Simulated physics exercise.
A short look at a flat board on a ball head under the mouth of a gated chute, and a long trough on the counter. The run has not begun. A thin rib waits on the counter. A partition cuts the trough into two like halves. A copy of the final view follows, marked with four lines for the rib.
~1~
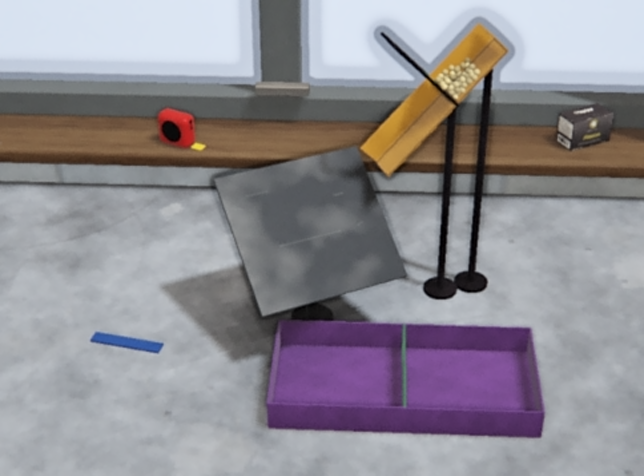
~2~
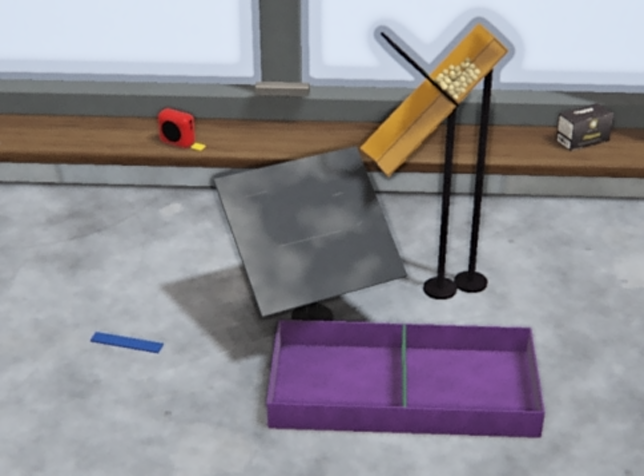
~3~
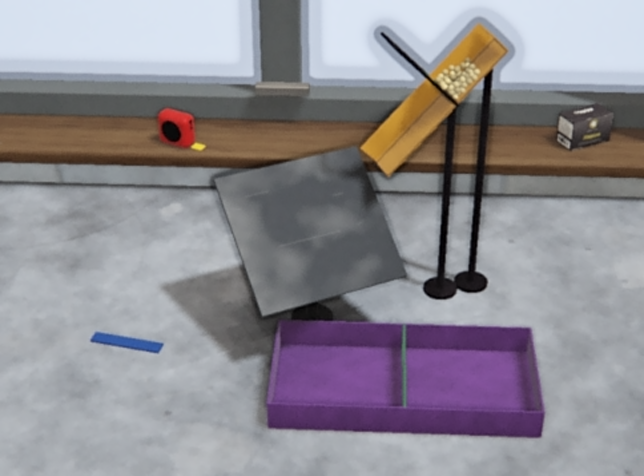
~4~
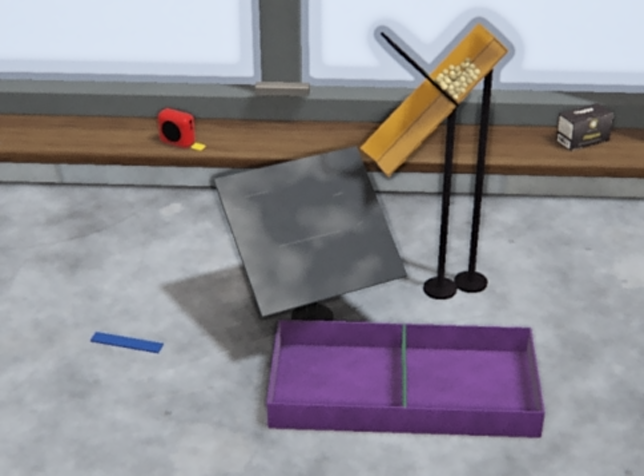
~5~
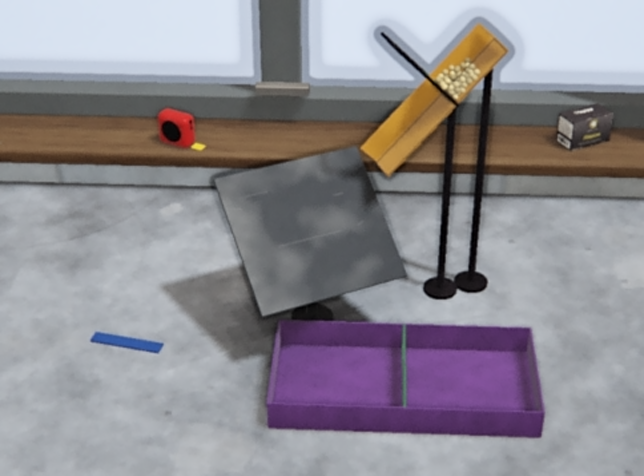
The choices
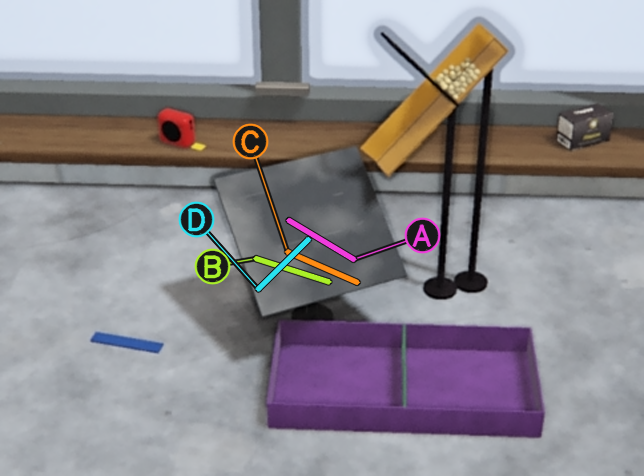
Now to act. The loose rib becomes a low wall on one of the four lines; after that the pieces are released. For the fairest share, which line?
A beats the others.
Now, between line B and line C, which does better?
The answer is C.
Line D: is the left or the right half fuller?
Left.
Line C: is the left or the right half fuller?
The left half.
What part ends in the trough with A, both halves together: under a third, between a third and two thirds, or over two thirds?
It is over two thirds.
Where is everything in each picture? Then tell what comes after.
In the first picture, load behind the gate (457, 82), soya beans; lip of the chute (381, 168), sloping fairly steeply.
In the second picture, middle of the board (312, 228), tilted fairly steeply; middle of its low edge (337, 295); of its high edge (287, 162).
In the third picture, front corners of the trough (268, 403) and (544, 412); front end of its middle wall (405, 408).
In the fourth picture, middle of the load (457, 82); lip (381, 168).
In the fifth picture, middle of the load (457, 82); lip (381, 168).
On the marked copy, line A from (288, 220) to (353, 259); line B from (255, 258) to (328, 281); line C from (287, 251) to (357, 282); line D from (308, 239) to (258, 289).
For line A, of what is caught, roughly half in the left half, roughly half in the right.
For line B, of what is caught, every piece in the left half, not one piece in the right.
For line C, of what is caught, the larger part in the left half, about a tenth in the right.
For line D, of what is caught, almost all in the left half, just a few in the right.
